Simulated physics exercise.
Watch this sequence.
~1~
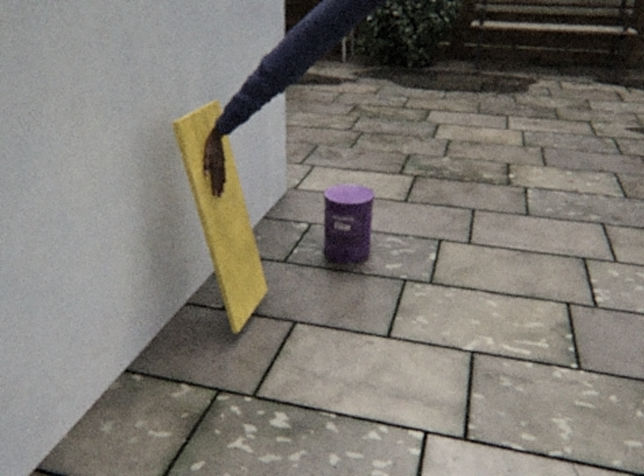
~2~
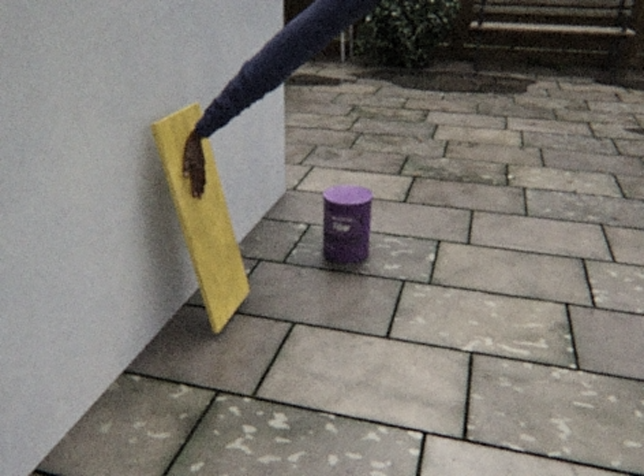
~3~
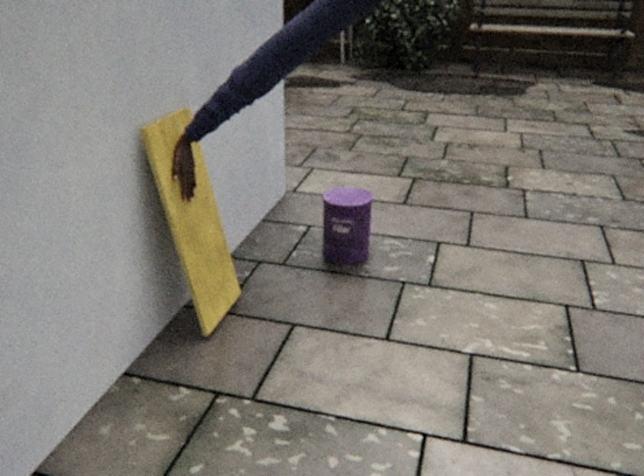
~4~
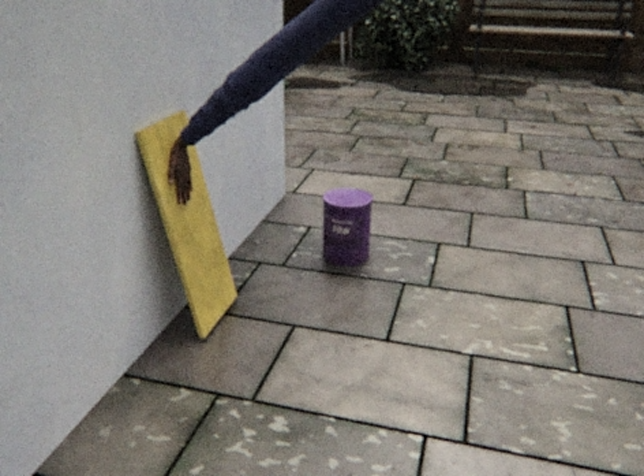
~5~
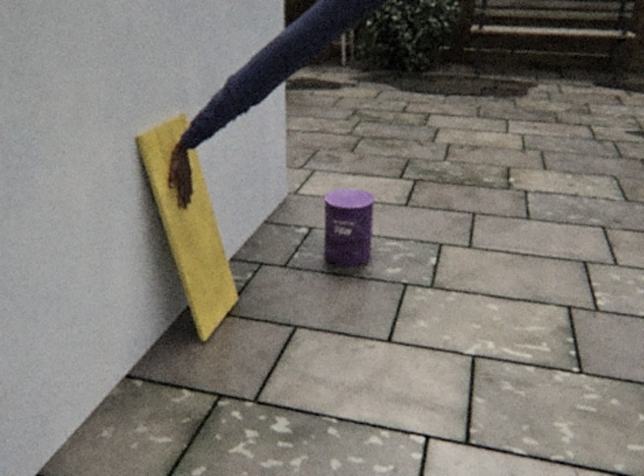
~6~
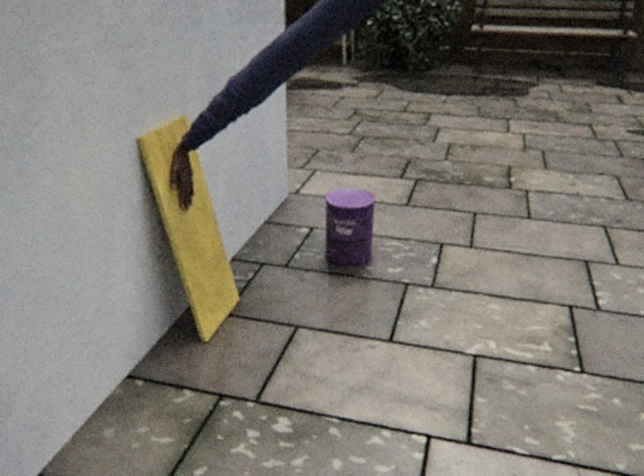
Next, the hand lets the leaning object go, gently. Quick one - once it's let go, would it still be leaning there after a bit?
Yes - it stays propped.
Then, 0.20 s on from there, no change.
Then, 0.70 s on from there, yellow board resting near (195, 230).
In the end, both unmoved. At the end, from the last picture's camera, yellow board near (195, 230). The board stays up.
